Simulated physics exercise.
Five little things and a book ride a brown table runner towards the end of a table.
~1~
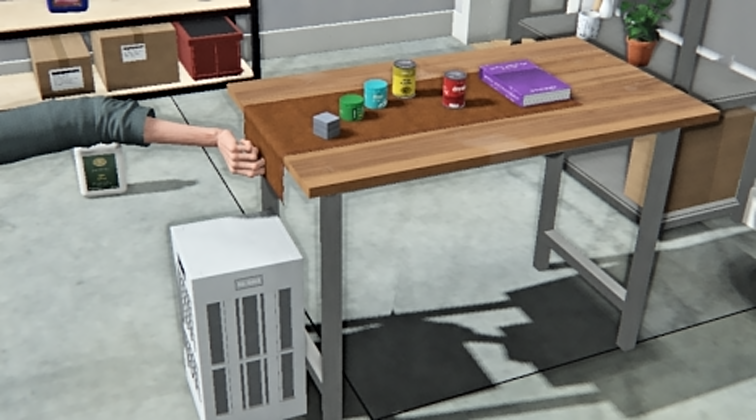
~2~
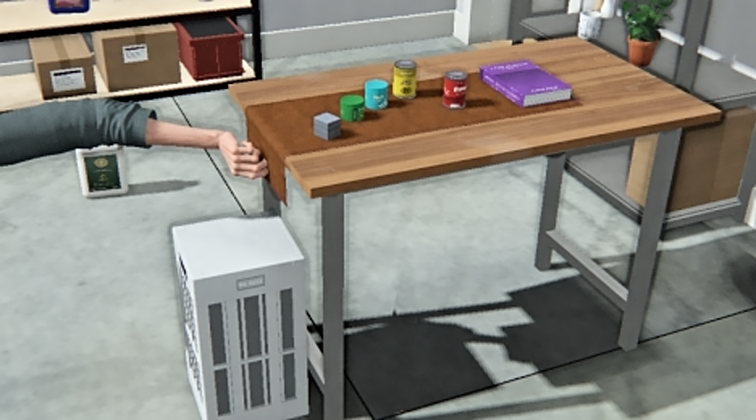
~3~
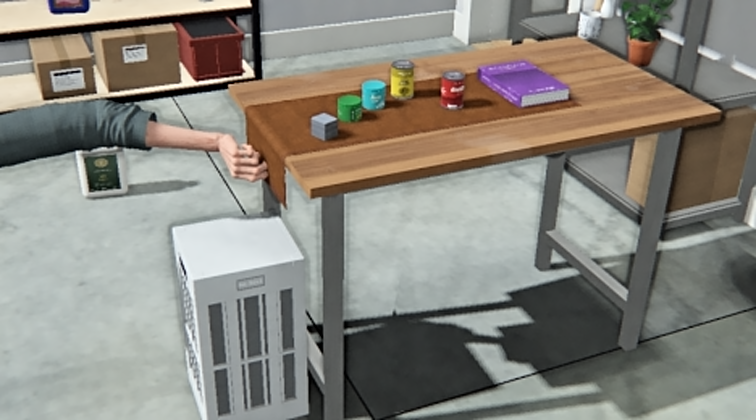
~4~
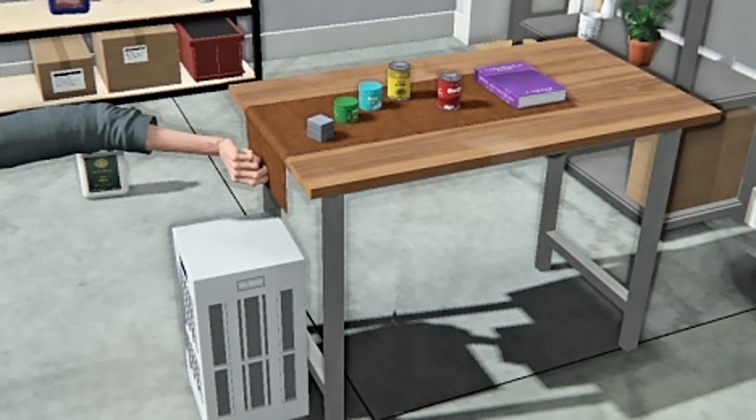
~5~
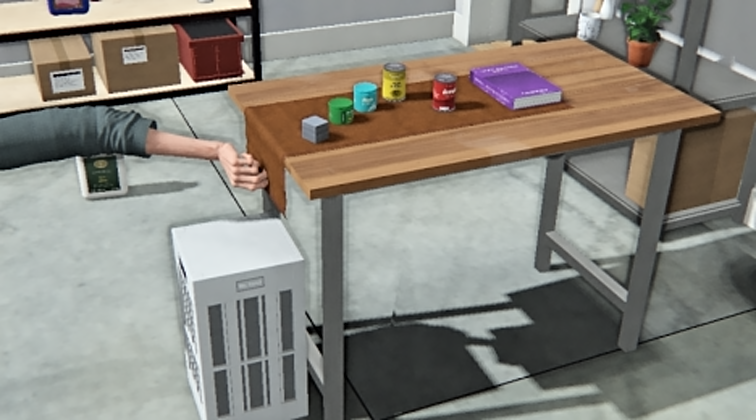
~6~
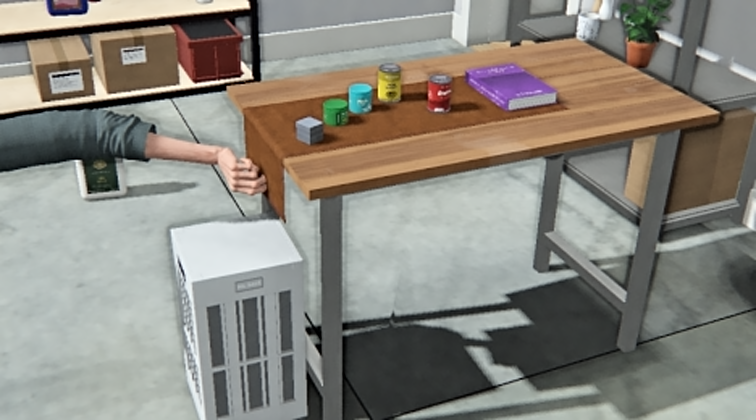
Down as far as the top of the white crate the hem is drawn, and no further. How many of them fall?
The top will end up one item short.
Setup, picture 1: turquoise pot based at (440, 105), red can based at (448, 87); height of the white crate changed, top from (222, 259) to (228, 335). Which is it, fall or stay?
Observed: Turquoise pot remains seated; red can remains seated.
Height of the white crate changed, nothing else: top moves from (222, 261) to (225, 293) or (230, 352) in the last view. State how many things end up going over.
Respectively 2 and 4.
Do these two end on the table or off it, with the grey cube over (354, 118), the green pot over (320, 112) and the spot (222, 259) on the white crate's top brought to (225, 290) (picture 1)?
Grey cube is gone, green pot is gone.
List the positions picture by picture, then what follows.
Hem (284, 206); grey cube (327, 117); green pot (352, 99); turquoise pot (376, 84); yellow can (405, 63); red can (455, 74); top of the crate (222, 259), in the first frame.
Hem (287, 207); grey cube (327, 118), in the second frame.
Hem (286, 210); green pot (350, 100), in the third frame.
Hem (287, 214); turquoise pot (371, 86); top of the crate (224, 260), in the fourth frame.
Hem (287, 219); yellow can (395, 66), in the fifth frame.
Hem (286, 223); grey cube (310, 122); green pot (336, 104); turquoise pot (360, 88); yellow can (390, 67); red can (440, 79), in the sixth frame.
Soon after, hem on the crate; grey cube gone.
At rest, hem on the crate; grey cube gone. It carries off one.
